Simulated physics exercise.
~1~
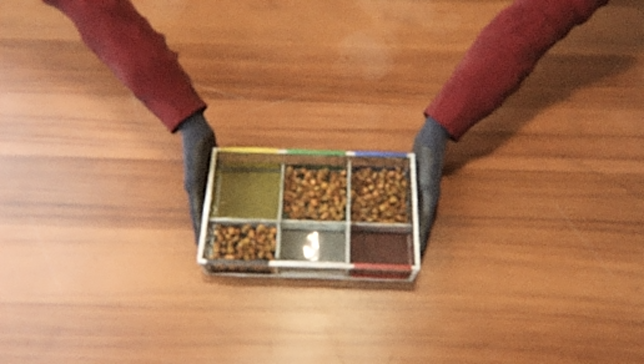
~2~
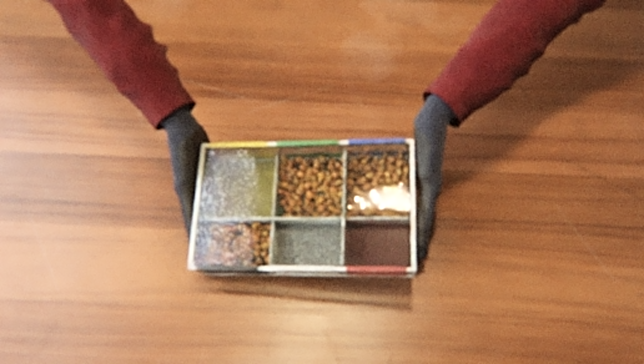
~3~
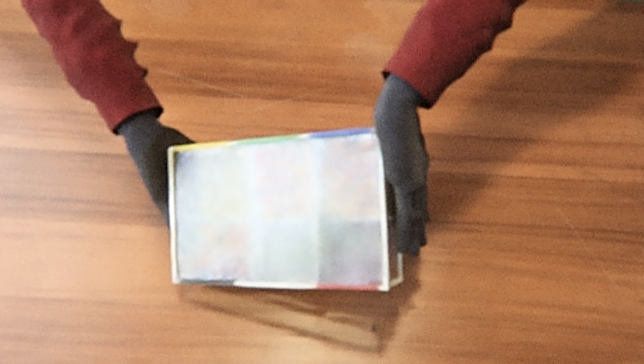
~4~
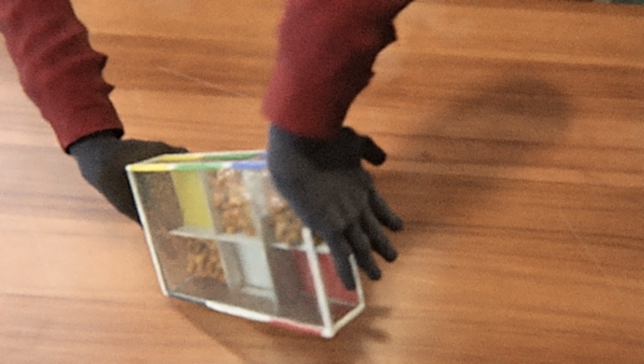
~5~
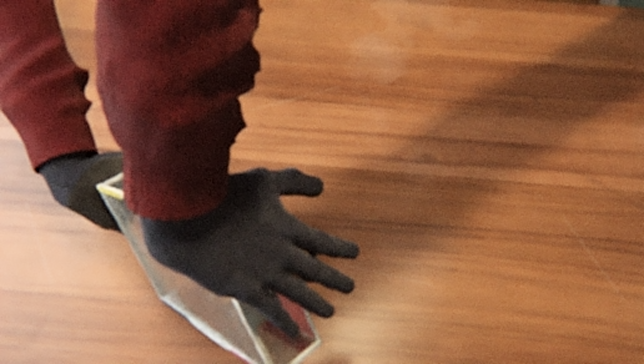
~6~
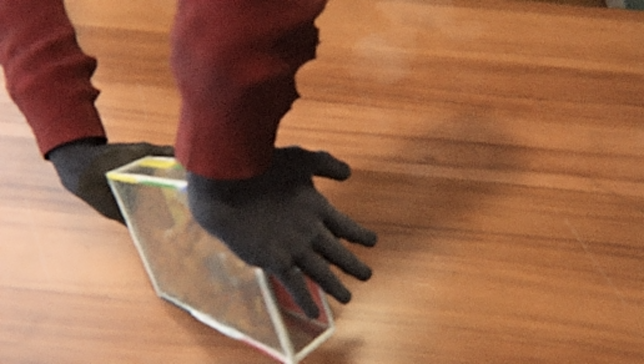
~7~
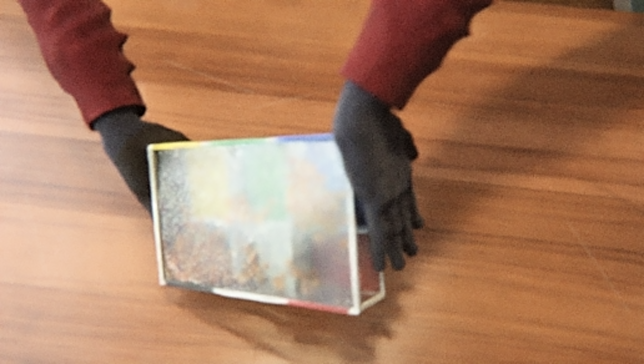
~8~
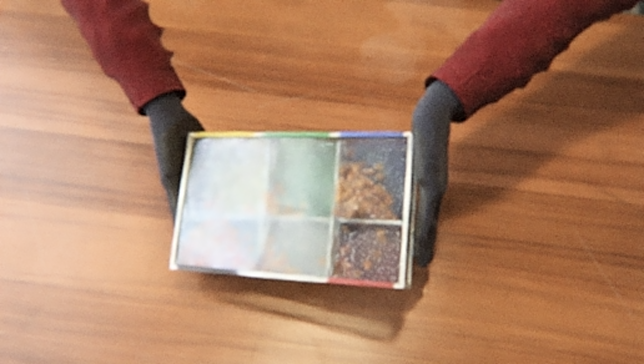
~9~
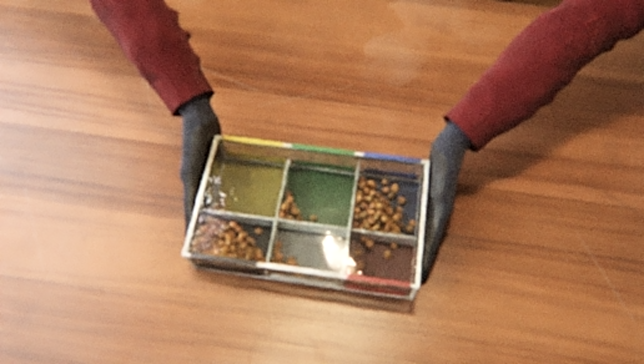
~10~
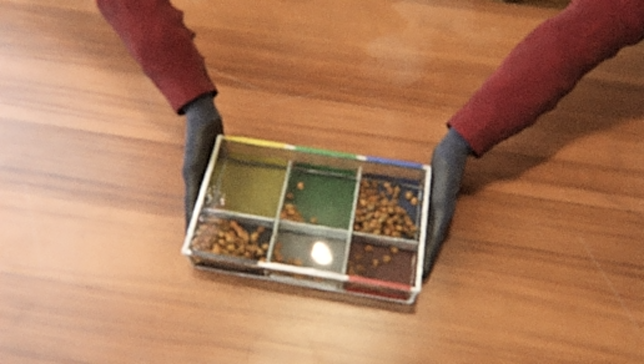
On a wooden table, two dark-gloved hands in red sleeves tipped a clear-lidded box of roasted chickpeas steeply up onto its left side, then lowered it flat again, leaving most of the chickpeas in the blue and black compartments and the green nearly empty.
